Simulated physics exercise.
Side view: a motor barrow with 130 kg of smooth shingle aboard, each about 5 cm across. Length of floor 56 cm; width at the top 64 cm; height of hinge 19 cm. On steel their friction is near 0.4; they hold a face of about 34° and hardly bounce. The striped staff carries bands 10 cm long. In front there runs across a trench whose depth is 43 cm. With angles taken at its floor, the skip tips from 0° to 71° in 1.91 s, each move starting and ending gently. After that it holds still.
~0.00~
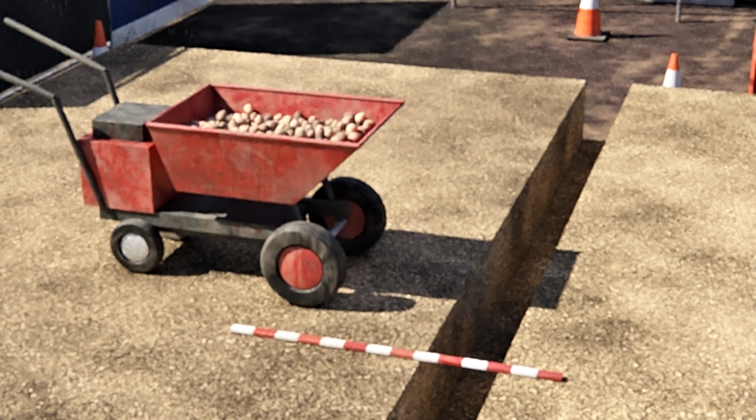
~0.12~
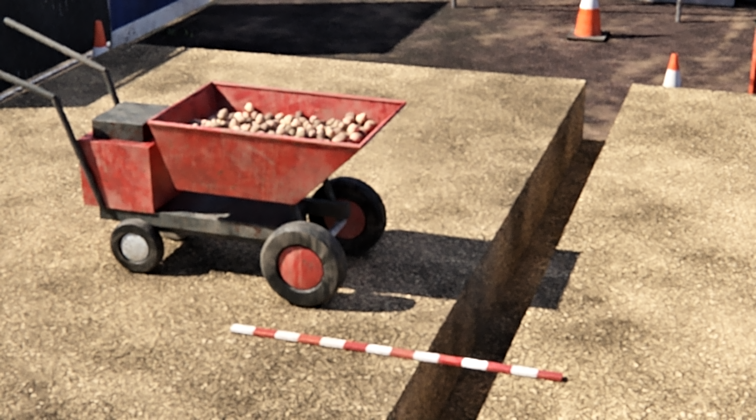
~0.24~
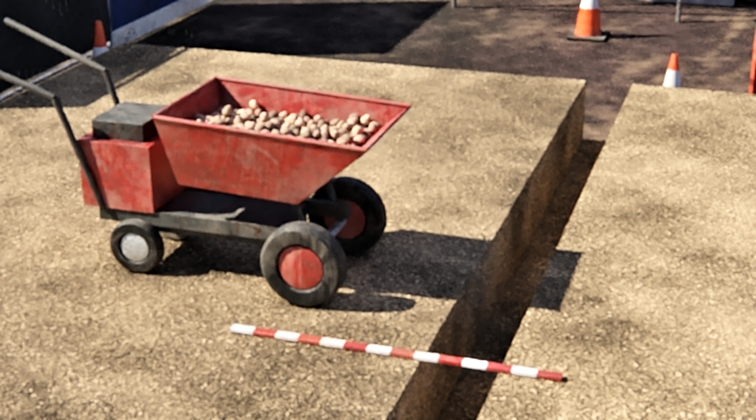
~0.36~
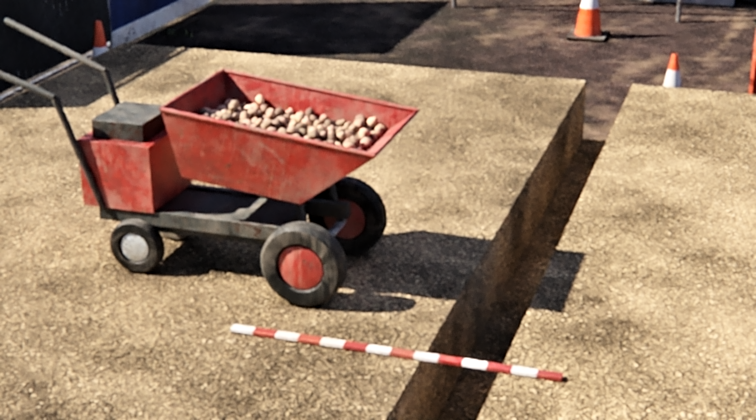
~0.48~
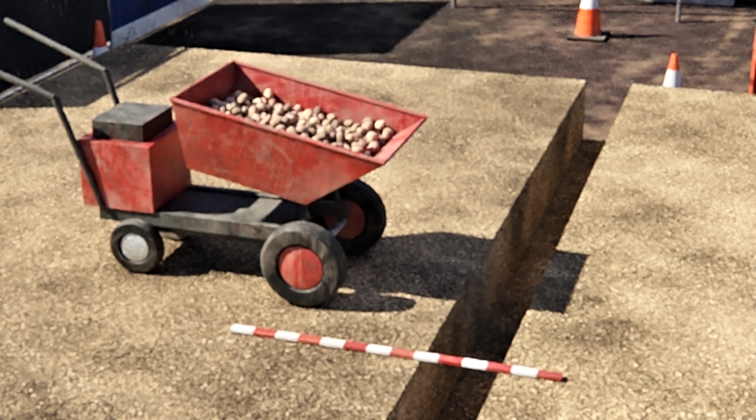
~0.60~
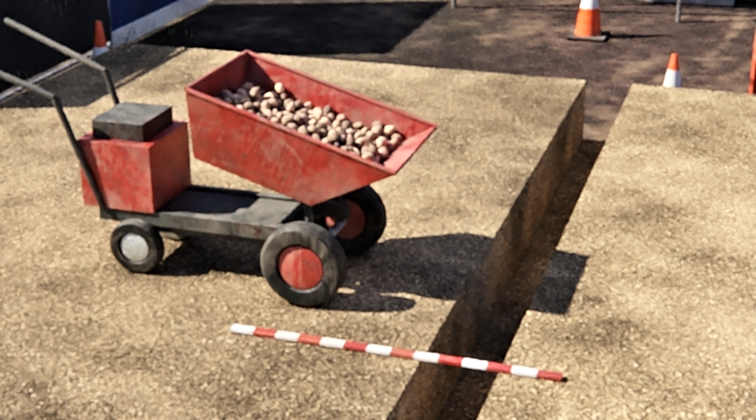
To begin with, a red motor barrow with black handles stands left of a trench, its skip of rounded stones sitting level behind a red-and-white striped staff on the ground. The skip then tilts gradually, its rear rising clear of the chassis while its front lip shifts right and slightly downward.
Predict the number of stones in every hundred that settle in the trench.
Close to 92 in a hundred.
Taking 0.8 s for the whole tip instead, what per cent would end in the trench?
Around 80 per cent would end in the trench.
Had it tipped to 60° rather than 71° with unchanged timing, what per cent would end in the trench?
Trench share: Approx. 90%.
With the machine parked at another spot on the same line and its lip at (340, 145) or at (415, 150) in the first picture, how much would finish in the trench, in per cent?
Close to 100 percent in the first case, 30 percent in the second.
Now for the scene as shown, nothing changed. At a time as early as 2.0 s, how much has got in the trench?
75 per cent, give or take.
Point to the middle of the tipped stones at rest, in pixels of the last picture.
Their centre sits close to (497, 366).
After 1.4 s the floor is at 60°; 98 % in the skip, 2 % in the trench; the foremost stones are at (478, 258).
After 2.0 s the floor is at 71°; 20 % in the skip, 73 % in the trench, 7 % past the trench; the foremost stones are at (614, 322).
After 2.4 s the floor is at 71°; 2 % in the skip, 90 % in the trench, 8 % past the trench; the foremost stones are at (681, 339).
After 4.3 s the floor is at 71°; 0 % in the skip, 92 % in the trench, 8 % past the trench; the foremost stones are at (701, 343).
